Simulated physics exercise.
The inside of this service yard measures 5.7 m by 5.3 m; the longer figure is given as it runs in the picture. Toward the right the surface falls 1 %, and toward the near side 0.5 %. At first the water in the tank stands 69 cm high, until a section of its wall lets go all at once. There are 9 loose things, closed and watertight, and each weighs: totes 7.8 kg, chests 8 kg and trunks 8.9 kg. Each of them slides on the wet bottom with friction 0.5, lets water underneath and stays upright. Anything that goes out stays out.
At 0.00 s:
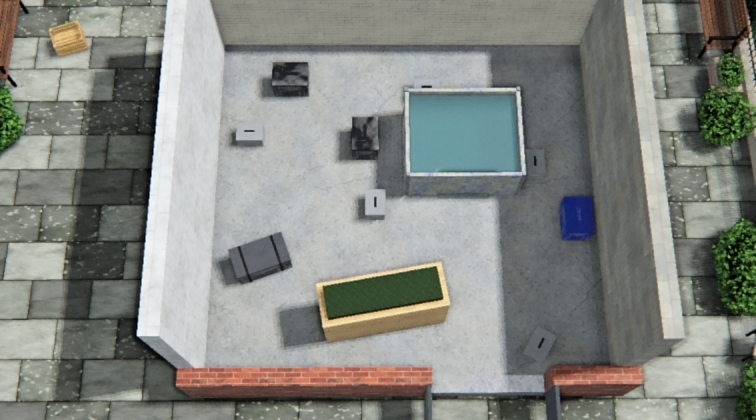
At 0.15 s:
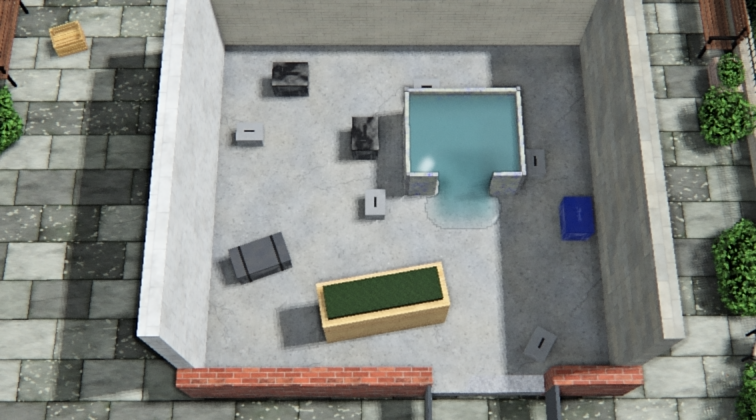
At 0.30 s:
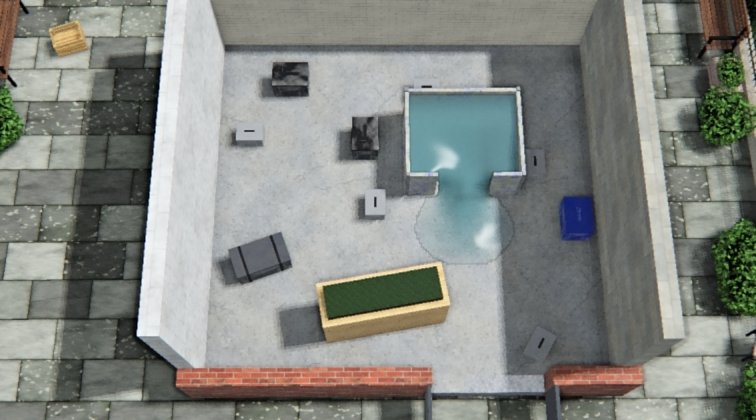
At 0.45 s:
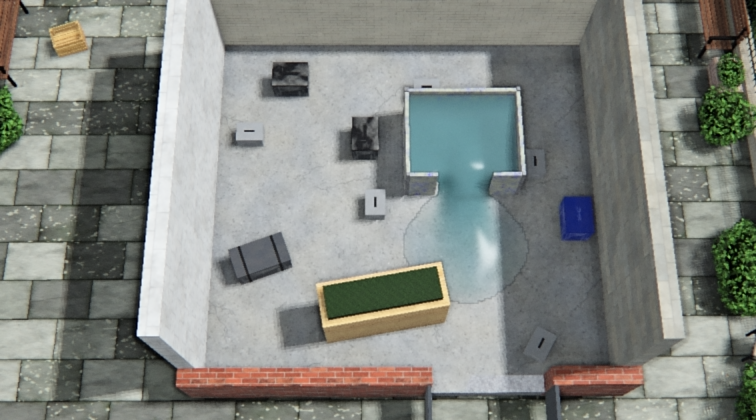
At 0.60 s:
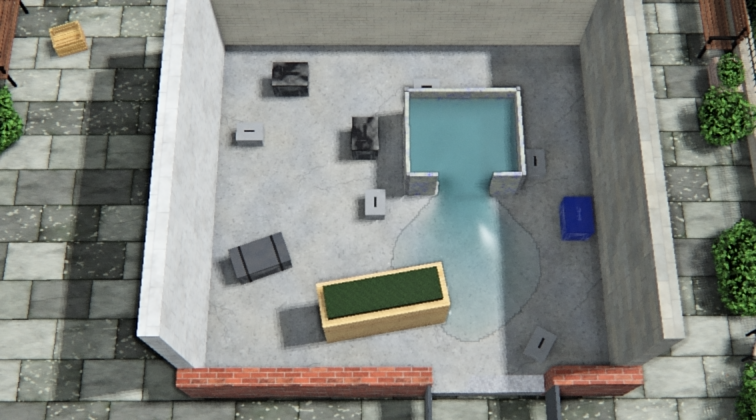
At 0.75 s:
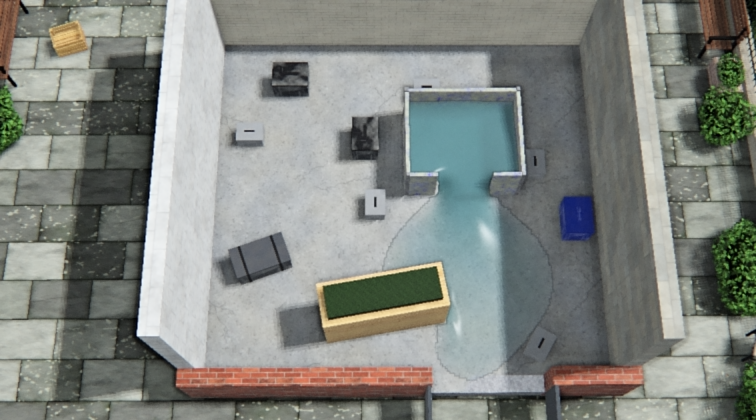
A walled yard held a square tank of water and scattered boxes; the tank's near side opened, and water poured out, spreading across the floor past the planter toward the brick wall while the boxes stayed put.
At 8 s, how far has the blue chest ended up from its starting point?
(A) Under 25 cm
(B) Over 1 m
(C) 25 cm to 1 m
25 cm to 1 m (C).
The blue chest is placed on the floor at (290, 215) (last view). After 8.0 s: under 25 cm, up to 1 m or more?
Short answer: It hardly moves.
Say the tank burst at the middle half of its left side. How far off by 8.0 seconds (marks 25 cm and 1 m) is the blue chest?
Result: Blue chest essentially stationary.
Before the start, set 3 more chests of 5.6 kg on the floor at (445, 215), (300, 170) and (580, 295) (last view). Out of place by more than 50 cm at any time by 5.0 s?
Going one by one: Too far, not far enough, too far.
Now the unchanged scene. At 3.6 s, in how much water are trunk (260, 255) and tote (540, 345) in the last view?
Close to 4 and 10 centimetres.
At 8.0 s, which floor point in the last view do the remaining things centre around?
Near (404, 158).
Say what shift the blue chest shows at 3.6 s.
Displacement near 5 cm.
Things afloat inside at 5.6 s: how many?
The count is 0.
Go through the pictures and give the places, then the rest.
The blue chest at (579, 214) rests on the ground; water covers 2.1 m2; 0 of 9 have shifted, in the first picture.
The blue chest at (579, 214), on the bottom; water covers 2.6 m2; 0 of 9 have shifted, in the second picture.
The blue chest at (579, 214), on the bottom; water covers 3.4 m2; 0 of 9 have shifted, in the third picture.
The blue chest at (579, 214), on the bottom; 4.3 m2 under water; 0 of 9 have shifted, in the fourth picture.
The blue chest at (579, 214) rests on the ground; water covers 5.3 m2; 0 of 9 have shifted, in the fifth picture.
The blue chest at (579, 214) rests on the ground; 6.4 m2 under water; 0 of 9 have shifted, in the sixth picture.
After 1.6 s the blue chest is near (579, 214), 0.0 m from its start, aground; 0 of 9 are out; 1 afloat.
After 3.6 s the blue chest is near (577, 210), 0.1 m from its start, aground; 0 of 9 are out; 1 afloat.
After 5.6 s the blue chest is near (565, 184), 0.5 m from its start, aground; 0 of 9 are out; 0 afloat.
After 8.0 s the blue chest is near (565, 184), 0.5 m from its start, aground; 0 of 9 are out; 0 afloat.
